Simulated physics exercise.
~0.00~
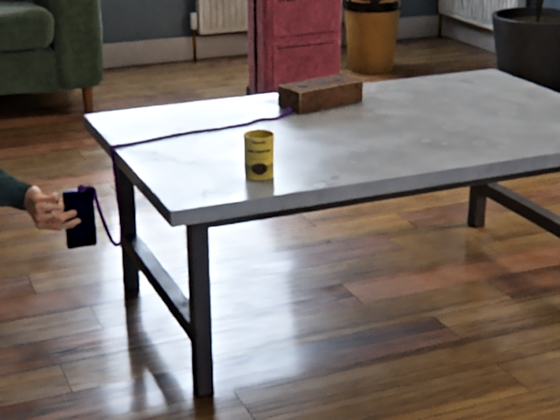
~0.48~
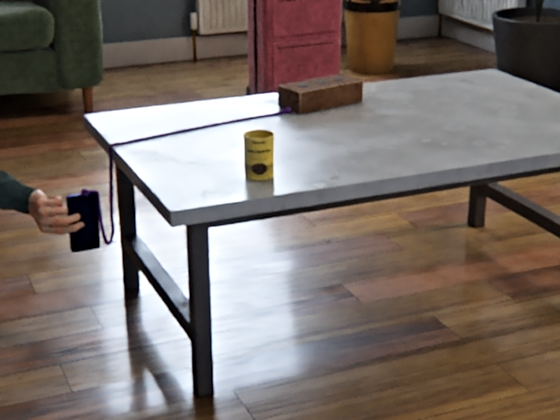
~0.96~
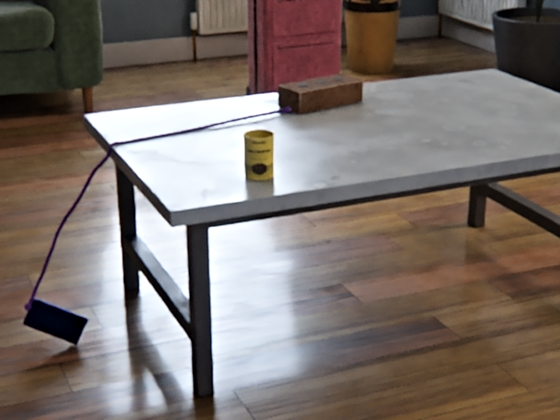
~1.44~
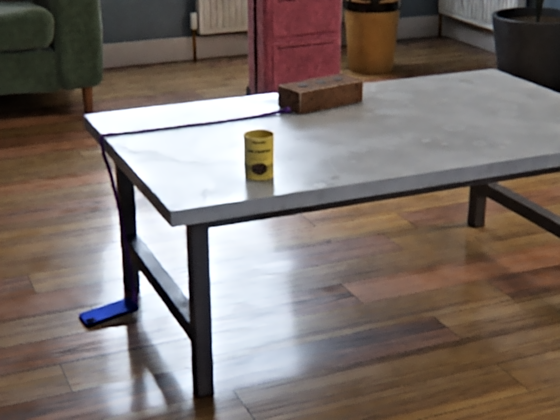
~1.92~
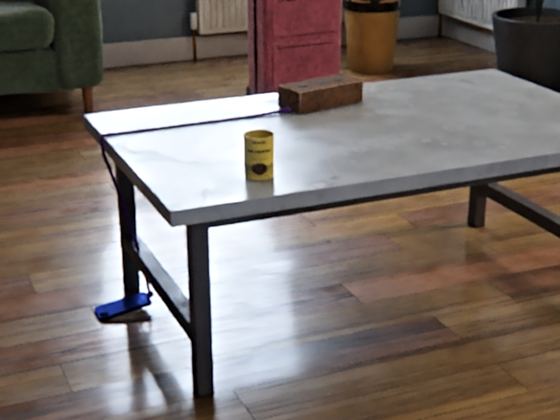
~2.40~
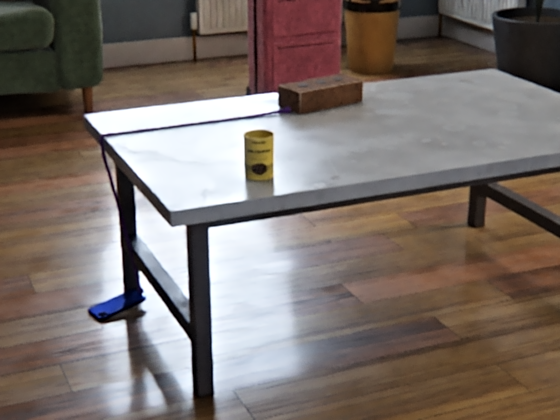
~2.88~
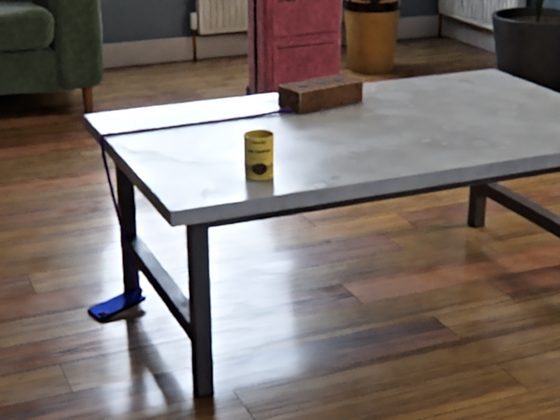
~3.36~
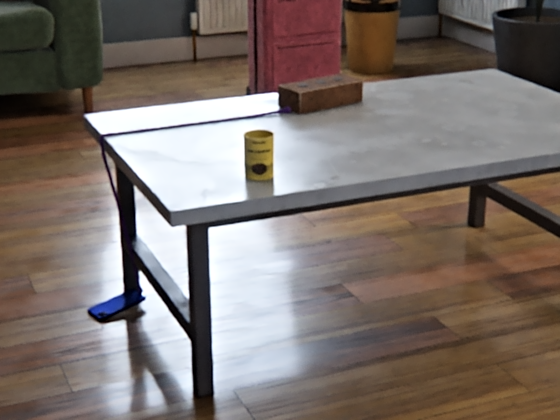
A blue phone on a dark cord is held by a hand at the left, just past the end of a pale grey table with dark legs, seen from slightly above in a room with a wooden floor. The cord runs across the tabletop to a brown brick near the back, with a yellow cup standing closer to the front. The hand lets go and withdraws, and the phone drops, tilting as it falls. It reaches the floor, swings right toward the table leg and shifts slightly. Finally it lies still there, while brick and cup remain in place.
